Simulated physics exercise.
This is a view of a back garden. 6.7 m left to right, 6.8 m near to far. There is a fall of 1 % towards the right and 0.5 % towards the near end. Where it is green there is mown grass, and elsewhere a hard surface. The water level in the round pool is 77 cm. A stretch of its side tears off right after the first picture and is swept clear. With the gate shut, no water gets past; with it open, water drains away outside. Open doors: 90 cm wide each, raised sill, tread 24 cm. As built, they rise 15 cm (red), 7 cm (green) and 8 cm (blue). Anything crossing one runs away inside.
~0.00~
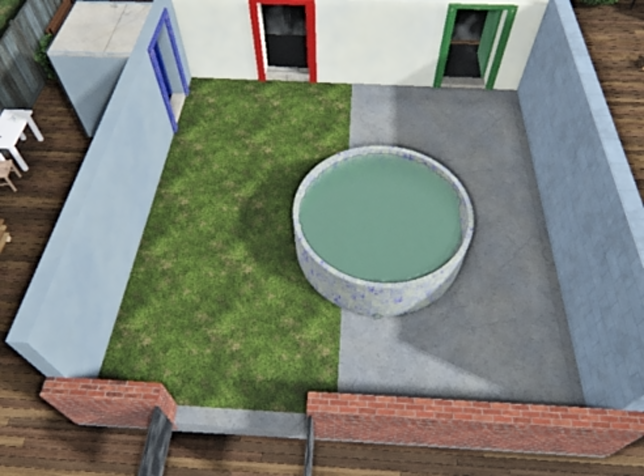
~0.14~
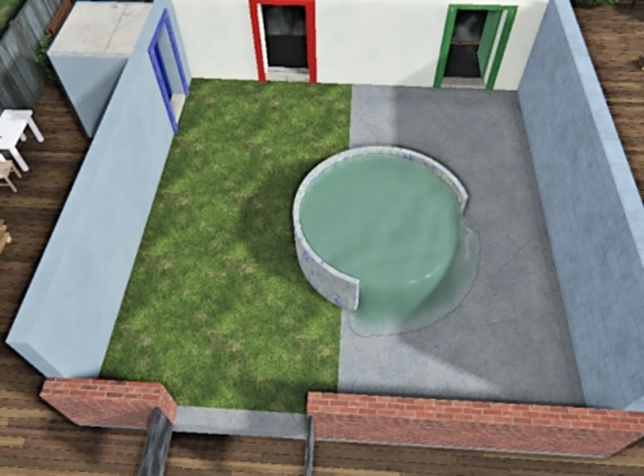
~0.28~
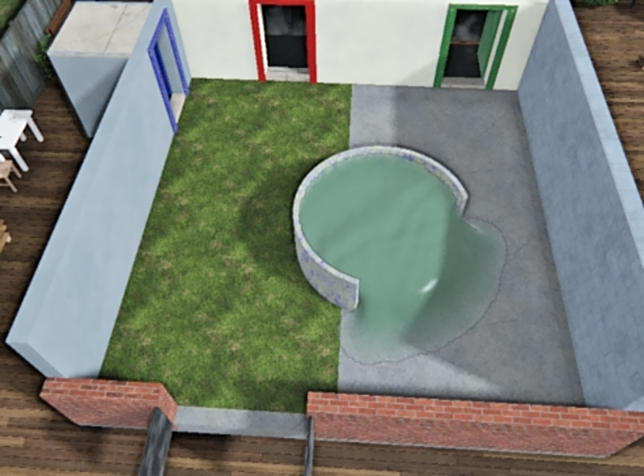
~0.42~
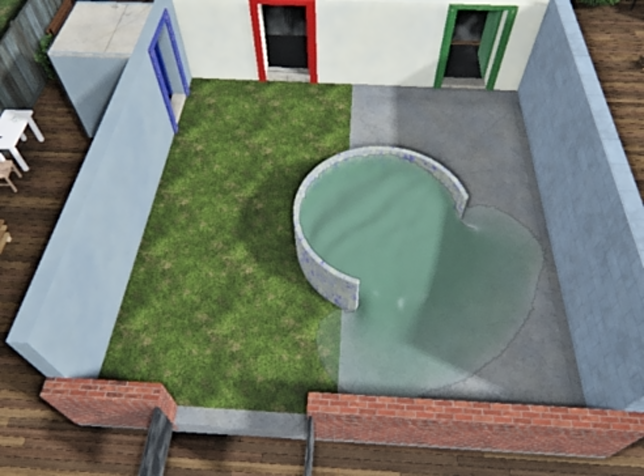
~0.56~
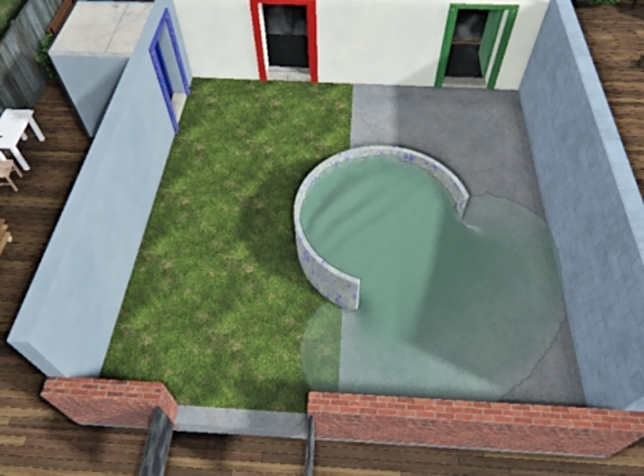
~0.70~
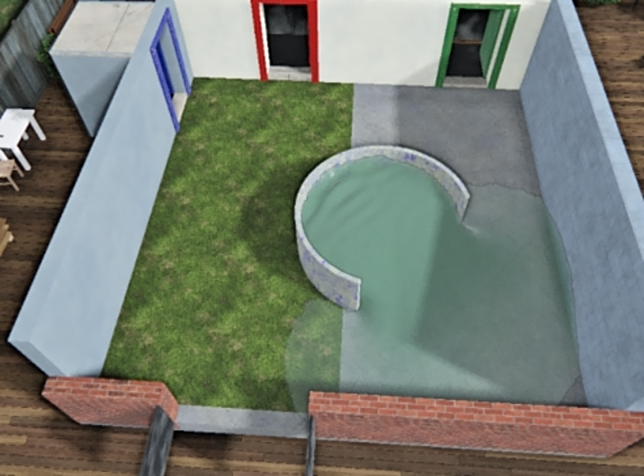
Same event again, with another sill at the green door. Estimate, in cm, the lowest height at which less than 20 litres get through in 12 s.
I would say 19 cm.
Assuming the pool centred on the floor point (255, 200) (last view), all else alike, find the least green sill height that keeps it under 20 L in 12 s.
Minimum: Approx. 14.5 cm.
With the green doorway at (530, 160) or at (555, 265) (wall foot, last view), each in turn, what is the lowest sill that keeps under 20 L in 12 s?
First place around 7.5 cm, second around 34 cm.
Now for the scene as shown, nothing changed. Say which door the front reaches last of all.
The blue door comes last.
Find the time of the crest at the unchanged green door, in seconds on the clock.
That happens close to 4.5 s on the clock.
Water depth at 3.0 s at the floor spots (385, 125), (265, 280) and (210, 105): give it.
The depths come to about 0, 1 and 0 cm.
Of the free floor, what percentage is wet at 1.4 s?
About 25 per cent.
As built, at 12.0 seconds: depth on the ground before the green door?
7.0 cm.
After 1.4 s water covers 25 % of the floor, deepest (72 cm) near (591, 431); it has not reached the green door.
After 3.0 s water covers 50 % of the floor, deepest (36 cm) near (591, 431); 9 cm at the green door, 0 litres in over its 7 cm sill.
After 12.0 s water covers 100 % of the floor, deepest (12 cm) near (591, 431); 7 cm at the green door, 178 litres in over its 7 cm sill.
At the green door as built, the water arrived by 2.7 s and peaked near 22 cm at 4.4 s.
Run again over the same 12 s with other heights there, 38 litres in over 16 cm, 8 litres over 21.5 cm. The limit of 20 litres is kept from about 19 cm up.
